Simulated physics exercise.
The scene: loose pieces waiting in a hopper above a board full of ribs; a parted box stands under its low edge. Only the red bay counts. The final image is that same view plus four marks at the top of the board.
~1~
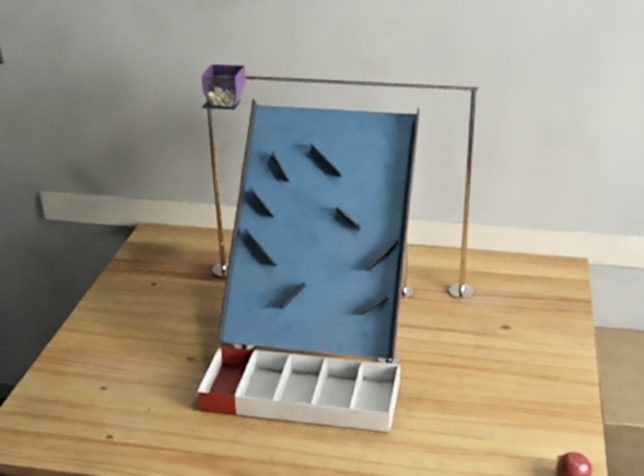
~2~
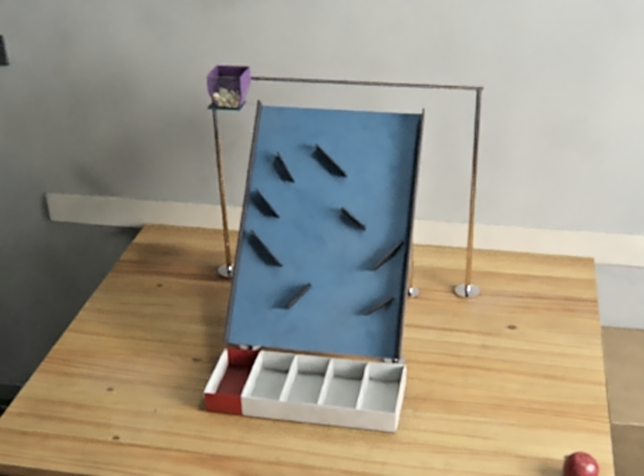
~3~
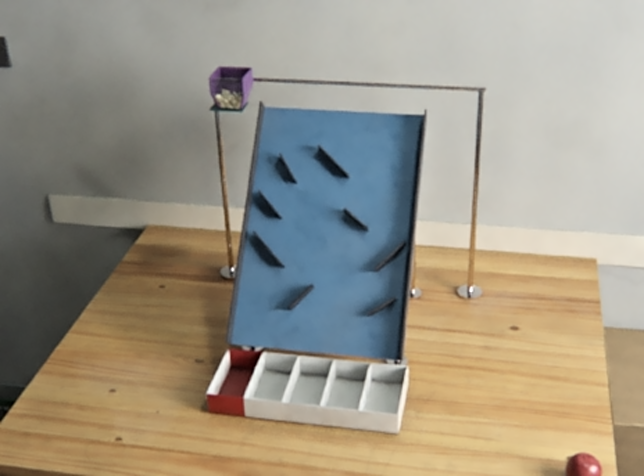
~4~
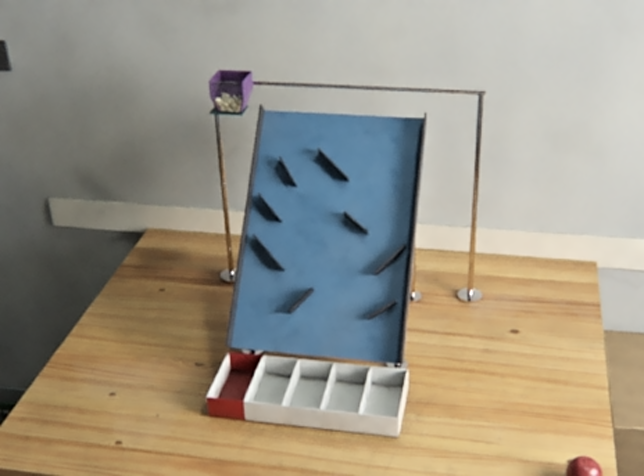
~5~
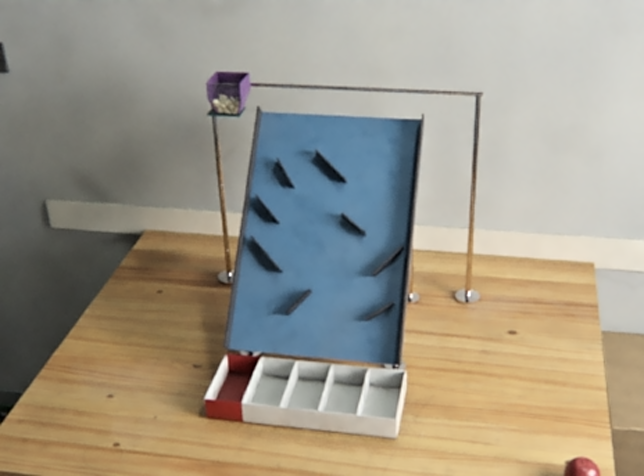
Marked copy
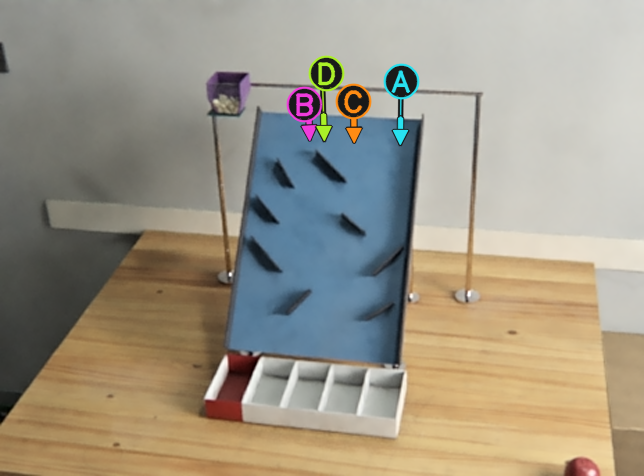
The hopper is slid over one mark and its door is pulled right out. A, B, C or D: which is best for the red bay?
The answer is mark B.
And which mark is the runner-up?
That would be D.
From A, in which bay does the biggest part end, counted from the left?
The third from the left.
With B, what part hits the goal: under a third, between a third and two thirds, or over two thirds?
Between a third and two thirds.
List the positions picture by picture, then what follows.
In the first picture, hopper near (223, 95), white beans, door shut.
In the second picture, ribs (277, 152) to (292, 179), (316, 144) to (346, 174), (256, 189) to (277, 215).
In the third picture, ribs (344, 208) to (367, 228), (253, 231) to (282, 265), (375, 269) to (405, 241).
In the fourth picture, ribs (288, 312) to (312, 288), (368, 318) to (396, 300).
In the fifth picture, red bay near (224, 409), number 1 of 5 from the left.
On the marked copy, mark A meets the board at (400, 139); mark B meets the board at (309, 134); mark C meets the board at (354, 137); mark D meets the board at (324, 135).
For mark A, none at all in the red bay, all but a few in other bays.
For mark B, close to a third in the red bay, close to half in other bays.
For mark C, none at all in the red bay, the whole lot in other bays.
For mark D, close to a quarter in the red bay, the bulk in other bays.
